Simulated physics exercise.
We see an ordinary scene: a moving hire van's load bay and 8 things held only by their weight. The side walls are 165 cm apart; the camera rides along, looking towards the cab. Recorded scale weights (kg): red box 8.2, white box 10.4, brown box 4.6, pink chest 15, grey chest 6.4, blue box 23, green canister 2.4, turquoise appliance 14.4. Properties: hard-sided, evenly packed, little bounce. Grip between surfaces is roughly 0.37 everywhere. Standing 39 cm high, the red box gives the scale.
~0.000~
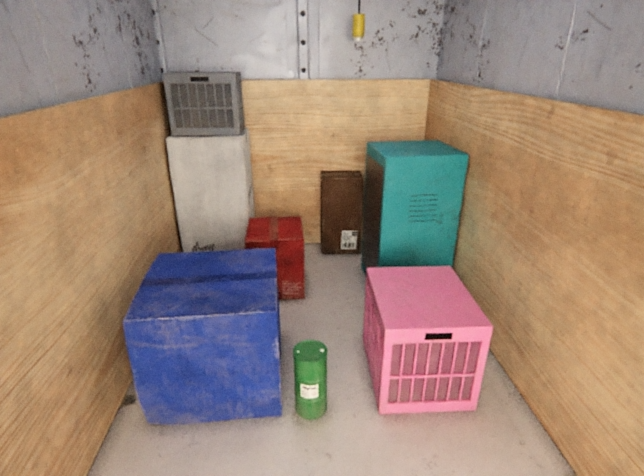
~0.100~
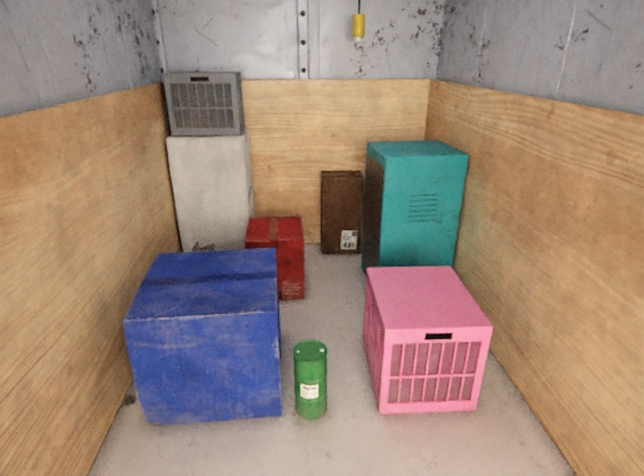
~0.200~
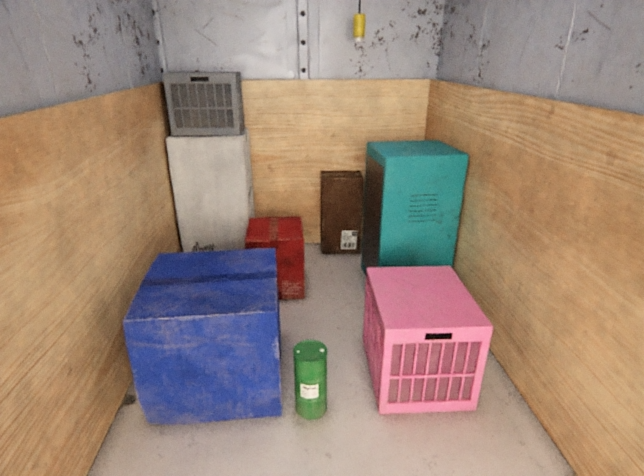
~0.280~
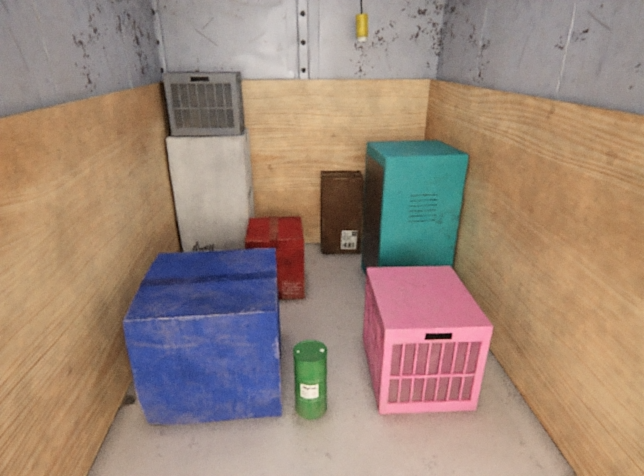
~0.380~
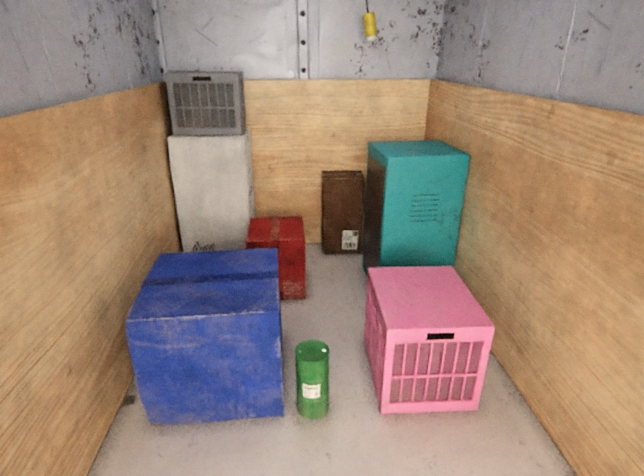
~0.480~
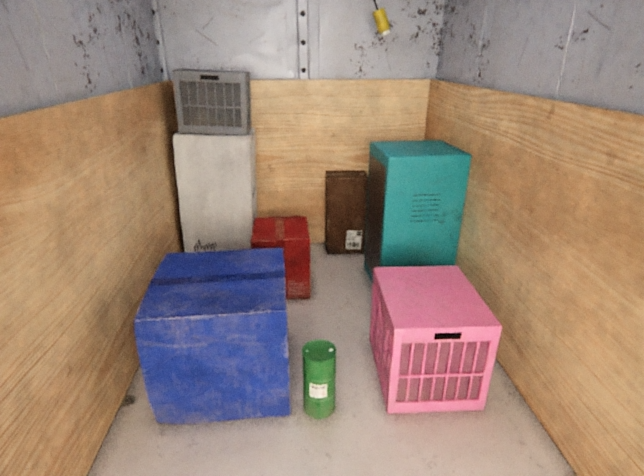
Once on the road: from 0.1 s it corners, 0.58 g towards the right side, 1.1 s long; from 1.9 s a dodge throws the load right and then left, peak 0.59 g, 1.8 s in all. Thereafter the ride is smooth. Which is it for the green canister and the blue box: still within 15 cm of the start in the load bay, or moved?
The green canister is displaced; the blue box is displaced.
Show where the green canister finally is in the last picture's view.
You'll find it at about (389, 385).
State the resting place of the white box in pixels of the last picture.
It comes to rest somewhere around (278, 228).
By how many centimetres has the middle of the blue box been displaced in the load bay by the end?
It ends about 42 centimetres from where it started.
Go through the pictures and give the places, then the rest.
Smooth; green canister (311, 380); blue box (216, 330), in the first frame.
Smooth; brown box (341, 213); pink chest (417, 334), in the second frame.
Force 0.23 g right; grey chest (207, 103); turquoise appliance (408, 218), in the third frame.
Force 0.42 g right; red box (276, 257); white box (217, 201), in the fourth frame.
Force 0.58 g right; brown box (342, 213); pink chest (419, 334), in the fifth frame.
Force 0.58 g right; green canister (319, 379) shifted 3 cm; blue box (225, 329) shifted 3 cm, in the sixth frame.
Around 0.68 s, force 0.58 g right; green canister shifted 15 cm near (348, 377); blue box shifted 15 cm near (253, 328); grey chest at 12° to upright.
Around 0.88 s, force 0.58 g right; green canister at 7° to upright near (397, 373); blue box shifted 35 cm near (300, 325); grey chest at 34° to upright.
Around 1.38 s, smooth; grey chest now off its perch; blue box shifted 54 cm near (345, 323); green canister shifted 42 cm near (420, 383).
Around 3.58 s, force 0.16 g left; blue box shifted 42 cm near (318, 325); green canister shifted 31 cm near (391, 385); white box on its side.
Finally (4.4 s), off its perch, grey chest; on their side or leaning hard in the load bay, white box; not toppled but over 15 cm from the start, red box, brown box, blue box and green canister; the other 2 still in place (within 15 cm). In the last view, green canister near (389, 385), blue box near (315, 325).
